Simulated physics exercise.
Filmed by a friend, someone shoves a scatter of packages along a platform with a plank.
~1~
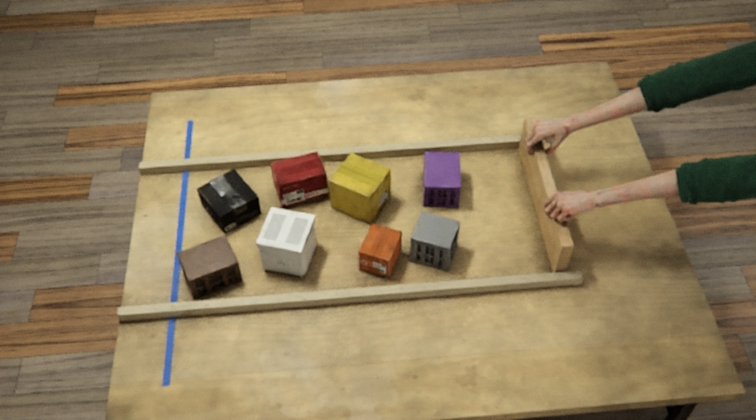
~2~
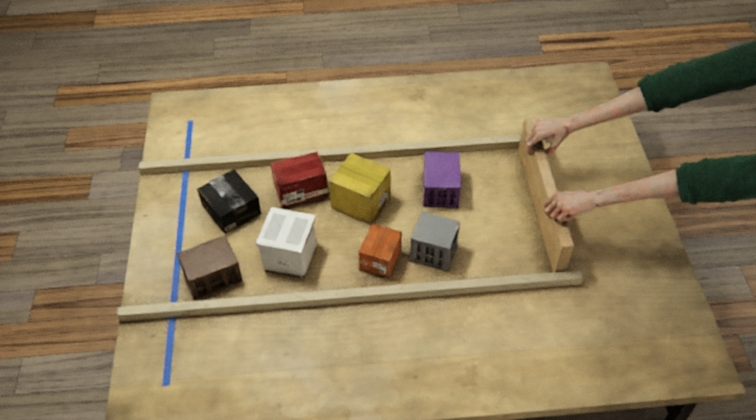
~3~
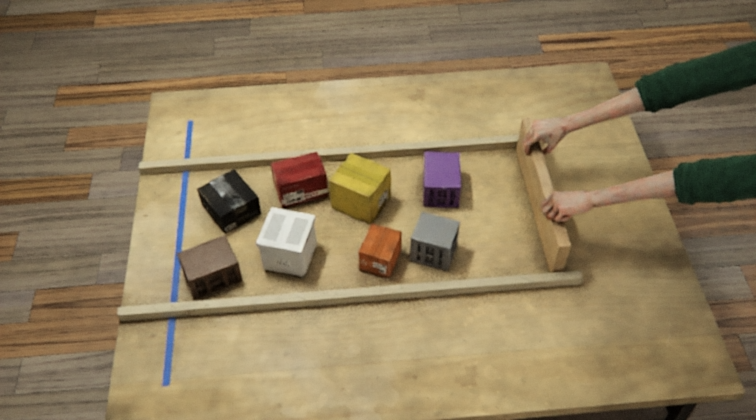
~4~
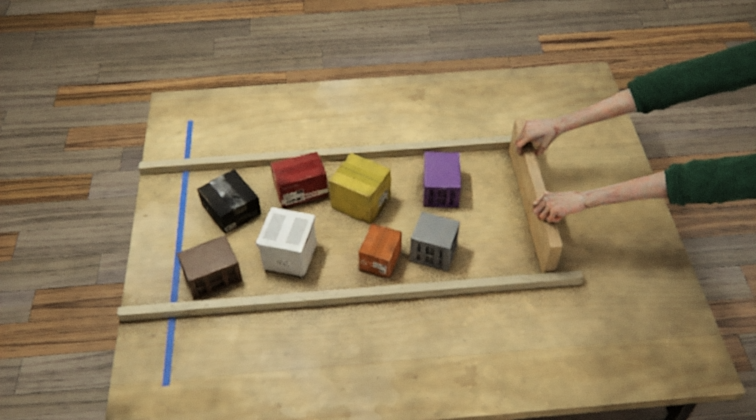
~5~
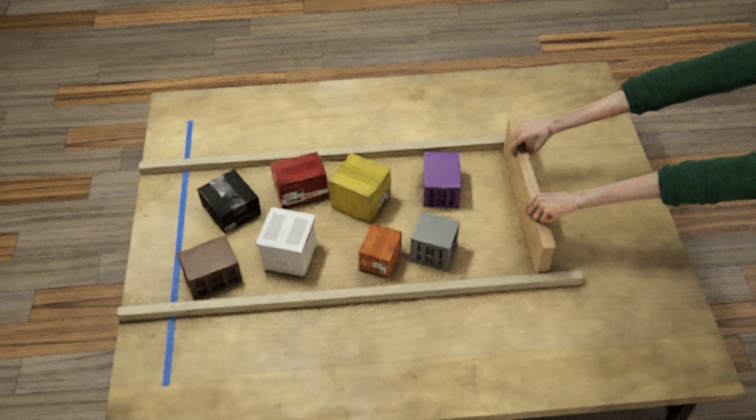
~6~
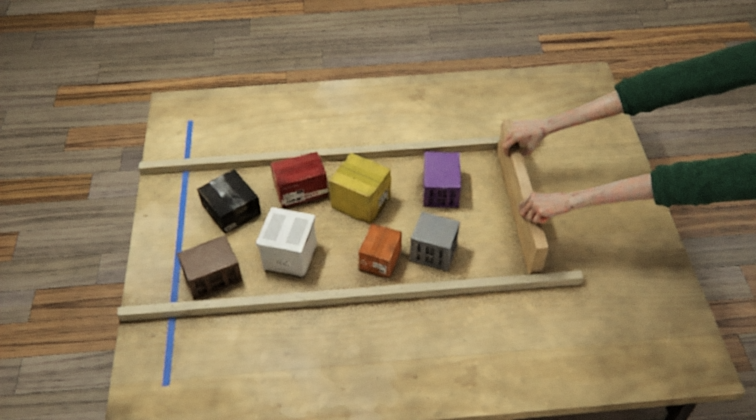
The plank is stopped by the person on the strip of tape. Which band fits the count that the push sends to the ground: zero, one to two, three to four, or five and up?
The ones going over the edge come to at least five, I'd say.
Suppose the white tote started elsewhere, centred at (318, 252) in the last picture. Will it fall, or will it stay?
Result: It falls away.
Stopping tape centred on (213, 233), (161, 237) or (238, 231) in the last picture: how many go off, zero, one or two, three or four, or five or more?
3 or 4; five or over; one to two.
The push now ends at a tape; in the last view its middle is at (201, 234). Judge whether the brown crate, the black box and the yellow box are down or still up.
What happens is that the brown crate winds up off it, the black box winds up off it and the yellow box rests in place.
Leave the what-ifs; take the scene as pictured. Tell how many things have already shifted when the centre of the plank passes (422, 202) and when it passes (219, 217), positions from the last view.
The counts are 4 and 8.
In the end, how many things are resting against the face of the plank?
2 are in contact with it.
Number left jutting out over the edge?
That adds up to 0.
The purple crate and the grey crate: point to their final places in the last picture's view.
In the last picture the purple crate sits around (162, 202) and the grey crate around (152, 271).
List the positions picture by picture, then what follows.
In the first frame, brown crate (210, 267); black box (229, 201); white tote (288, 243); plank (544, 193); tape (180, 235).
In the second frame, black box (229, 201); orange parcel (380, 251).
In the third frame, white tote (288, 243); plank (541, 193).
In the fourth frame, brown crate (210, 267); red parcel (300, 180).
In the fifth frame, black box (229, 201); grey crate (435, 242).
In the sixth frame, brown crate (210, 267); black box (229, 201); white tote (288, 243); plank (520, 195); tape (180, 235).
Early on, none off yet; brown crate at rest near (210, 267); black box moving near (226, 202); white tote moving near (284, 243).
Finally, the number that fall off is five or more; lost, orange parcel, yellow box, red parcel, white tote, black box and brown crate.
